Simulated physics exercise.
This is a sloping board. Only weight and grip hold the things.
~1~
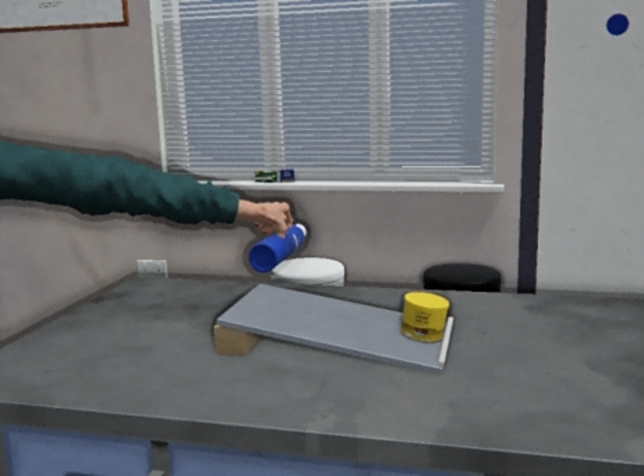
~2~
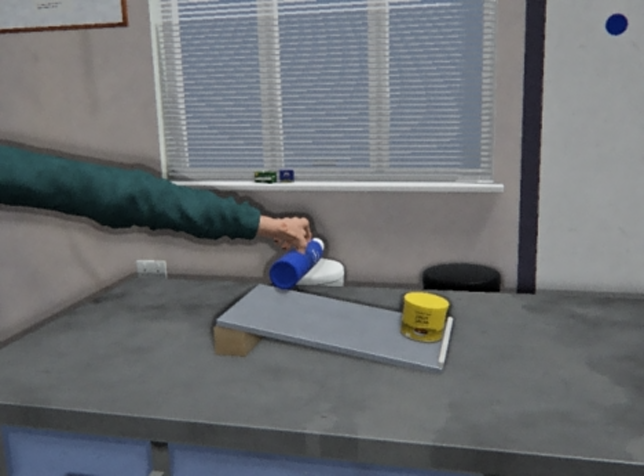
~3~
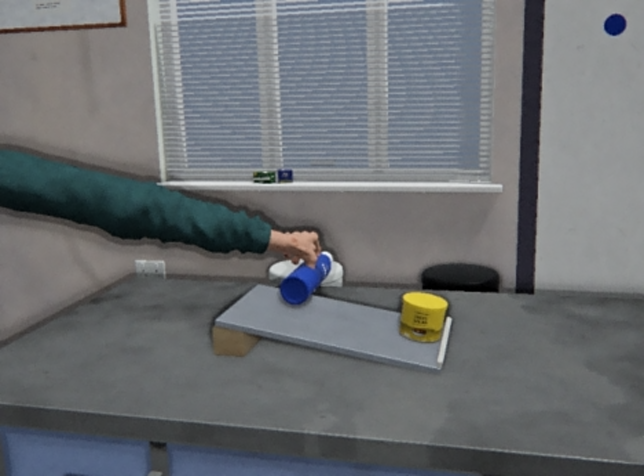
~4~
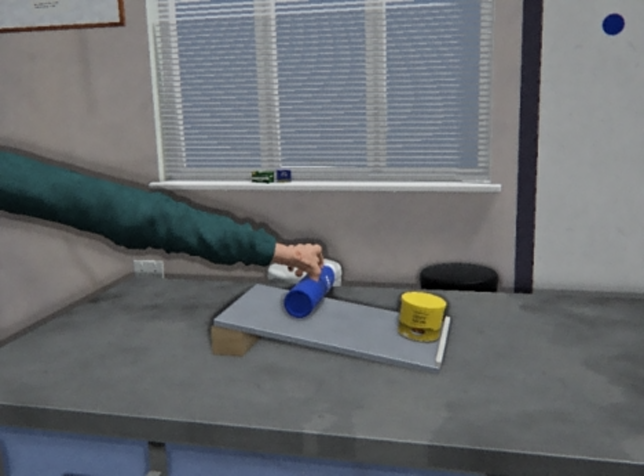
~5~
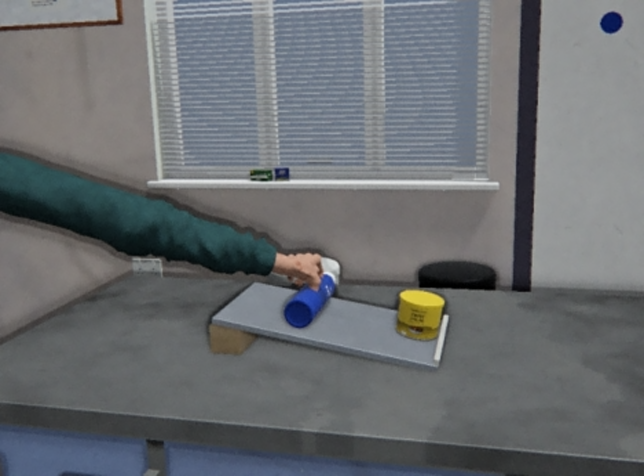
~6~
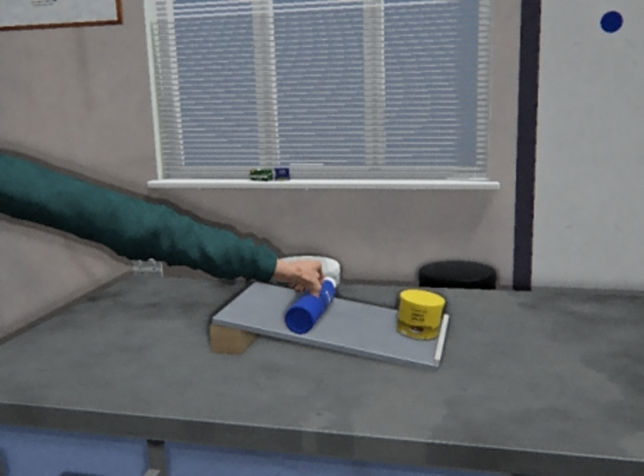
The clip opens with a hand in a green sleeve holding a tilted blue bottle above a sloping grey board, where a yellow tub sits near the lower right end. The hand moves the bottle a short way right and down, then sets it on the board, still gripping it.
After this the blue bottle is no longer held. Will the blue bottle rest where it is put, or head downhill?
The blue bottle slides or rolls down.
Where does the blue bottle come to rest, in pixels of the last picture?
At about (385, 315).
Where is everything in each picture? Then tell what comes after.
The first frame shows coming down; blue bottle (282, 244); yellow tub (424, 318).
The second frame shows coming down; blue bottle (301, 259); yellow tub (424, 318).
The third frame shows coming down; blue bottle (311, 274); yellow tub (422, 318).
The fourth frame shows coming down; blue bottle (315, 286); yellow tub (421, 317).
The fifth frame shows coming down; blue bottle (314, 295); yellow tub (419, 316).
The sixth frame shows set down, still held; blue bottle (315, 301); yellow tub (419, 315).
Then, 0.50 s past the last view, blue bottle displaced about its own width near (346, 308).
Then, 0.70 s past the last view, blue bottle displaced well along near (384, 315).
Finally, moved from the start, blue bottle; yellow tub still in place. Final places as the last picture's camera would see them, blue bottle near (385, 316). The blue bottle runs down the board.
